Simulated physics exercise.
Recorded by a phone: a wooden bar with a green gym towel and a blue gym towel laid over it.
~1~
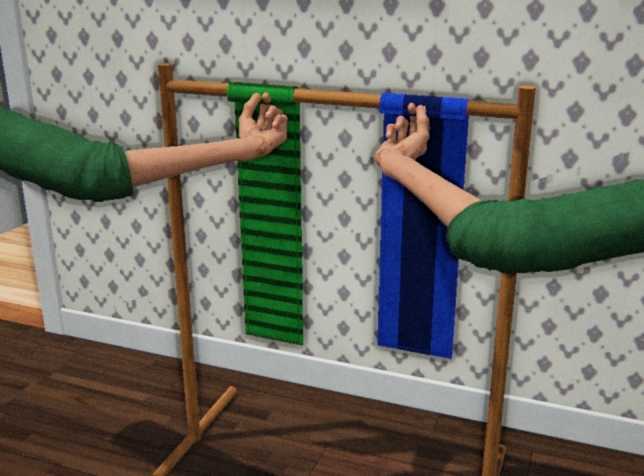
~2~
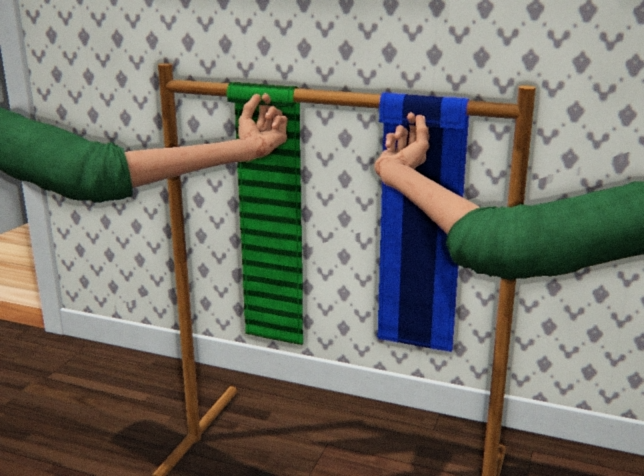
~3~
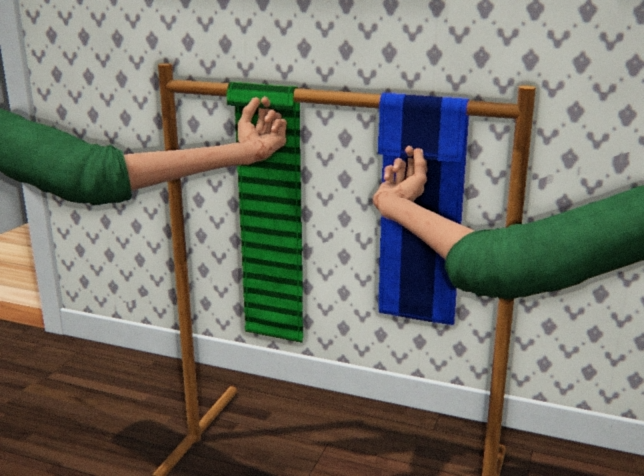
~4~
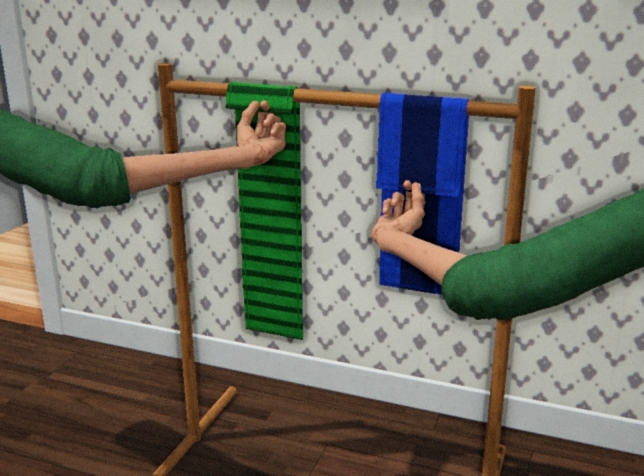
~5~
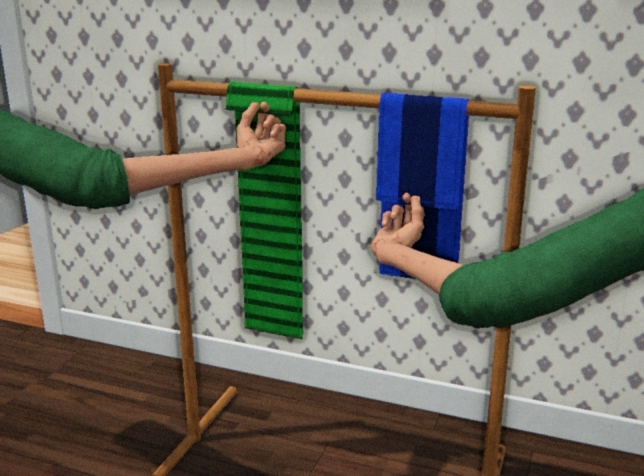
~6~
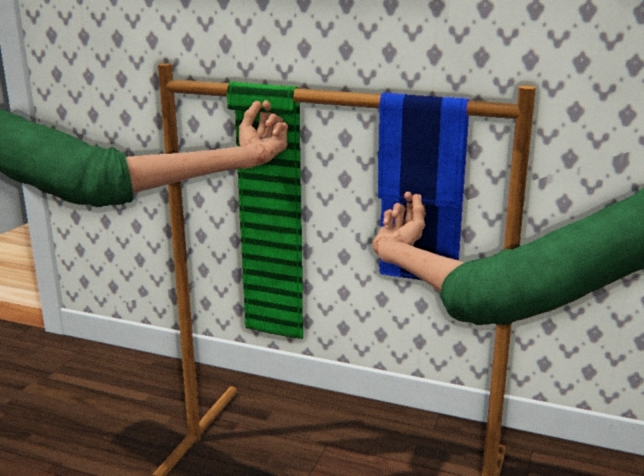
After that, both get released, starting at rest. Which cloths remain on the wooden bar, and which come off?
At the end, the green gym towel is going to fall; the blue gym towel is not going to fall.
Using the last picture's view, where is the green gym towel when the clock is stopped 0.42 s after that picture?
Centre approx. (274, 312).
Then, 0.42 s later than the last view, green gym towel clear of the rail and dropping near (274, 312); blue gym towel at rest on the rail.
Then, 0.68 s later than the last view, green gym towel in a heap on the floor near (278, 450); blue gym towel at rest on the rail.
Finally, green gym towel in a heap on the floor near (278, 451); blue gym towel at rest on the rail. The green gym towel slides off and the blue gym towel hangs there.
